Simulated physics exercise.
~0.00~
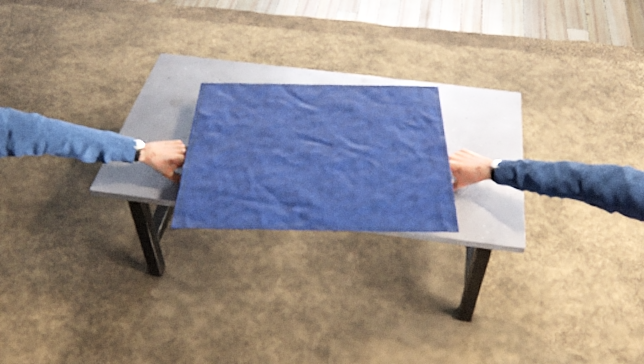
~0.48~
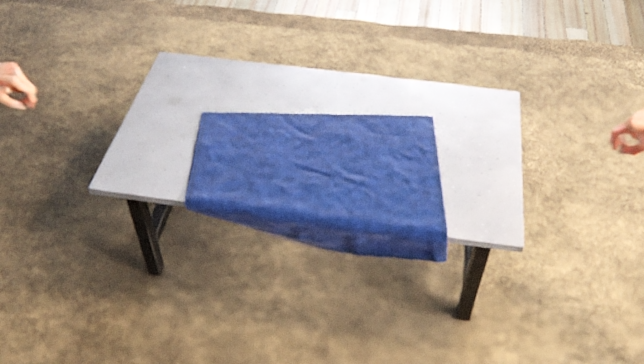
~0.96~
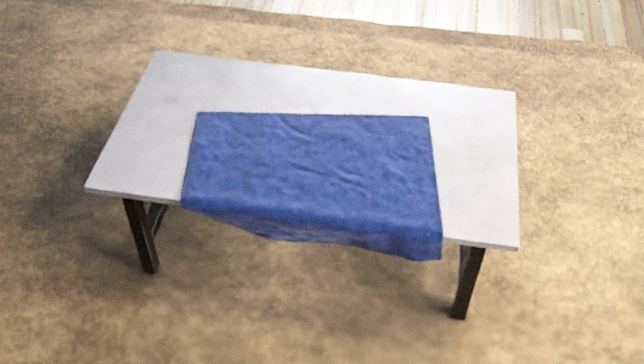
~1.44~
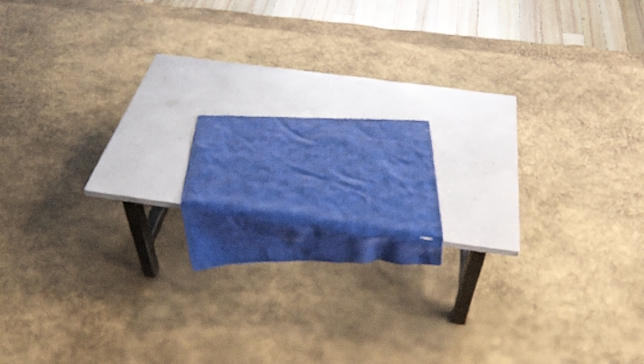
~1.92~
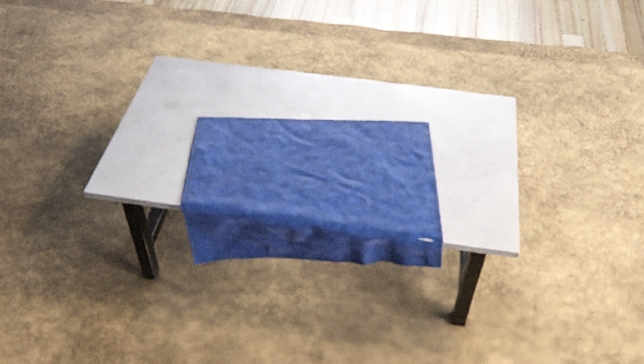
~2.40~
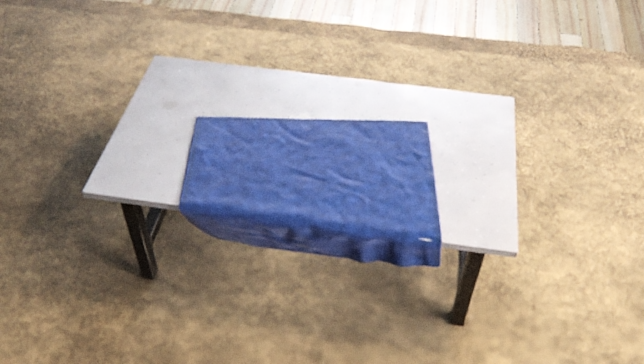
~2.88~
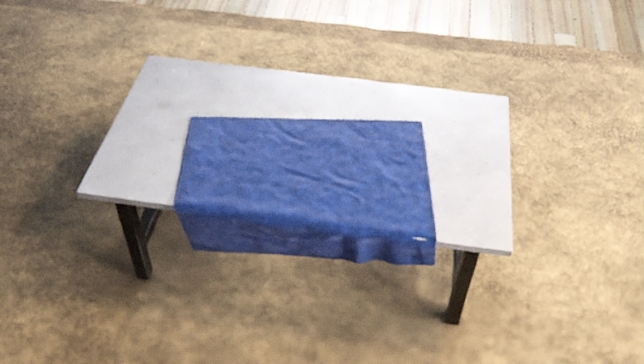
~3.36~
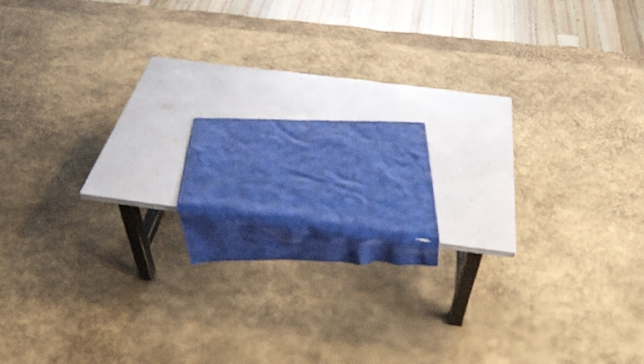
Blue cloth released by two hands over a pale desk, its front part dropping over the edge, swaying and staying draped there.
